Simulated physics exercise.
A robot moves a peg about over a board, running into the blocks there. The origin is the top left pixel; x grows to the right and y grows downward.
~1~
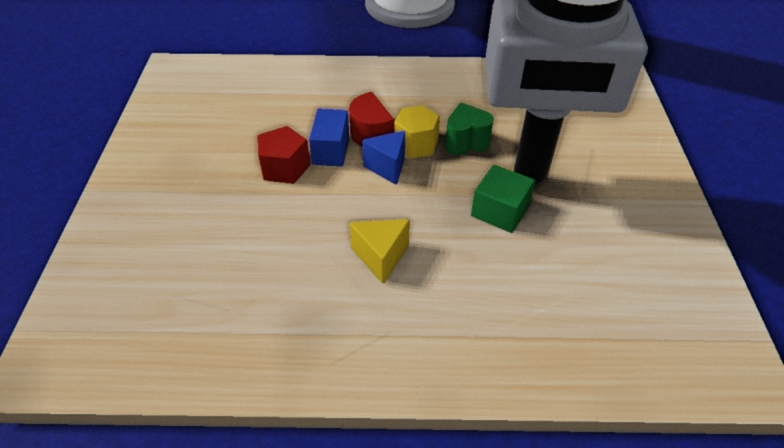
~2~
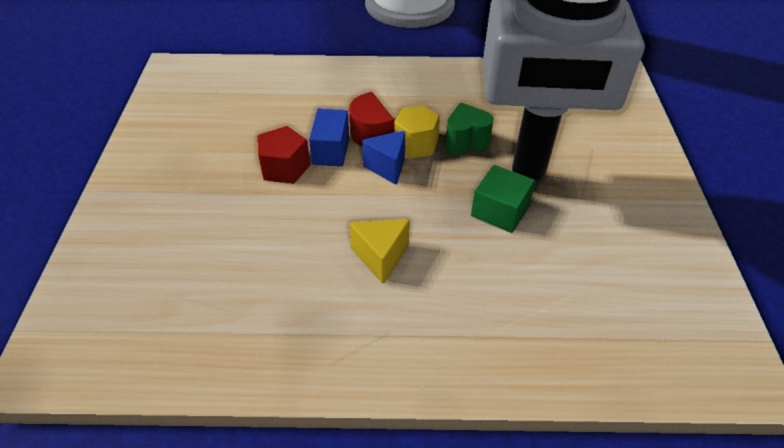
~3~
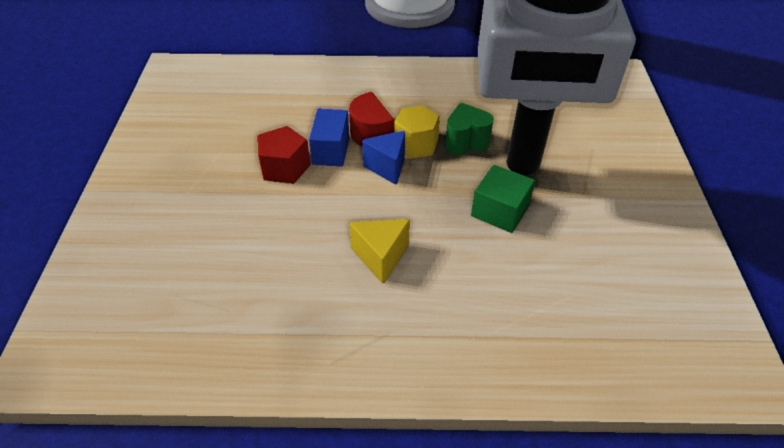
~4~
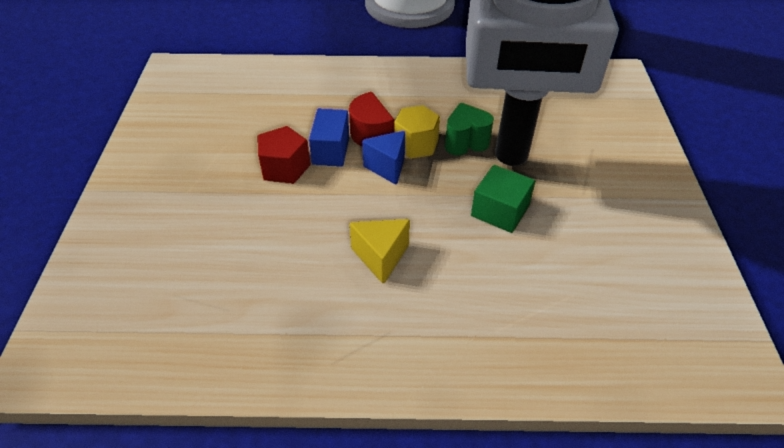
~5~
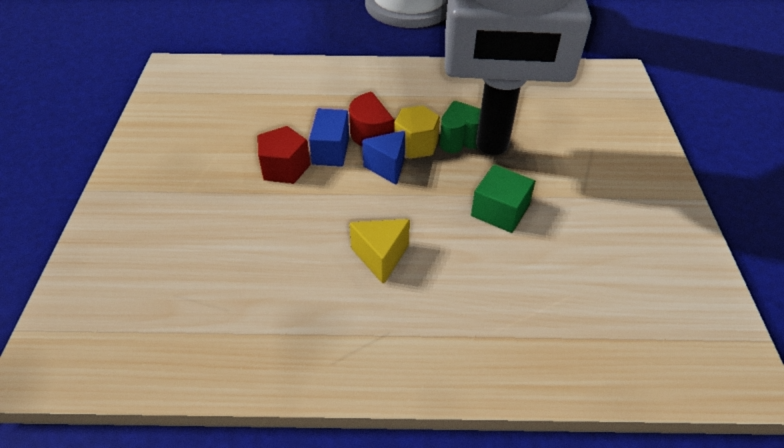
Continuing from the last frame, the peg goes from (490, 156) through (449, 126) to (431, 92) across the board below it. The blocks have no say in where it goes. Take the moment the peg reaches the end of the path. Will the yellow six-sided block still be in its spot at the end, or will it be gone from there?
It is moved from its place.
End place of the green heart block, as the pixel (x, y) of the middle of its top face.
I'd guess (405, 64).
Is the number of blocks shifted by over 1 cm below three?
That would be a yes.
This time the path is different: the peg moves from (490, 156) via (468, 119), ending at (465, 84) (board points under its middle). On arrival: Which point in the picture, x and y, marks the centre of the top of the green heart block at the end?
The centre of its top will be at (442, 96).
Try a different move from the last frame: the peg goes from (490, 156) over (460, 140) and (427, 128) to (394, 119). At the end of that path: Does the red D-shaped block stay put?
No, I don't think so.
On the path given first. One third of the way, peg (462, 127); yellow six-sided block (408, 115), turned 35° anticlockwise; green heart block (441, 97), turned 25° anticlockwise.
Two thirds of the way, peg (443, 104); red D-shaped block (367, 110), turned 15° clockwise; yellow six-sided block (407, 112), turned 55° anticlockwise; green heart block (420, 77), turned 35° anticlockwise.
At the end, peg (432, 82); red D-shaped block (367, 110), turned 15° clockwise; yellow six-sided block (407, 112), turned 55° anticlockwise; green heart block (405, 64), turned 65° anticlockwise; green square block unmoved.
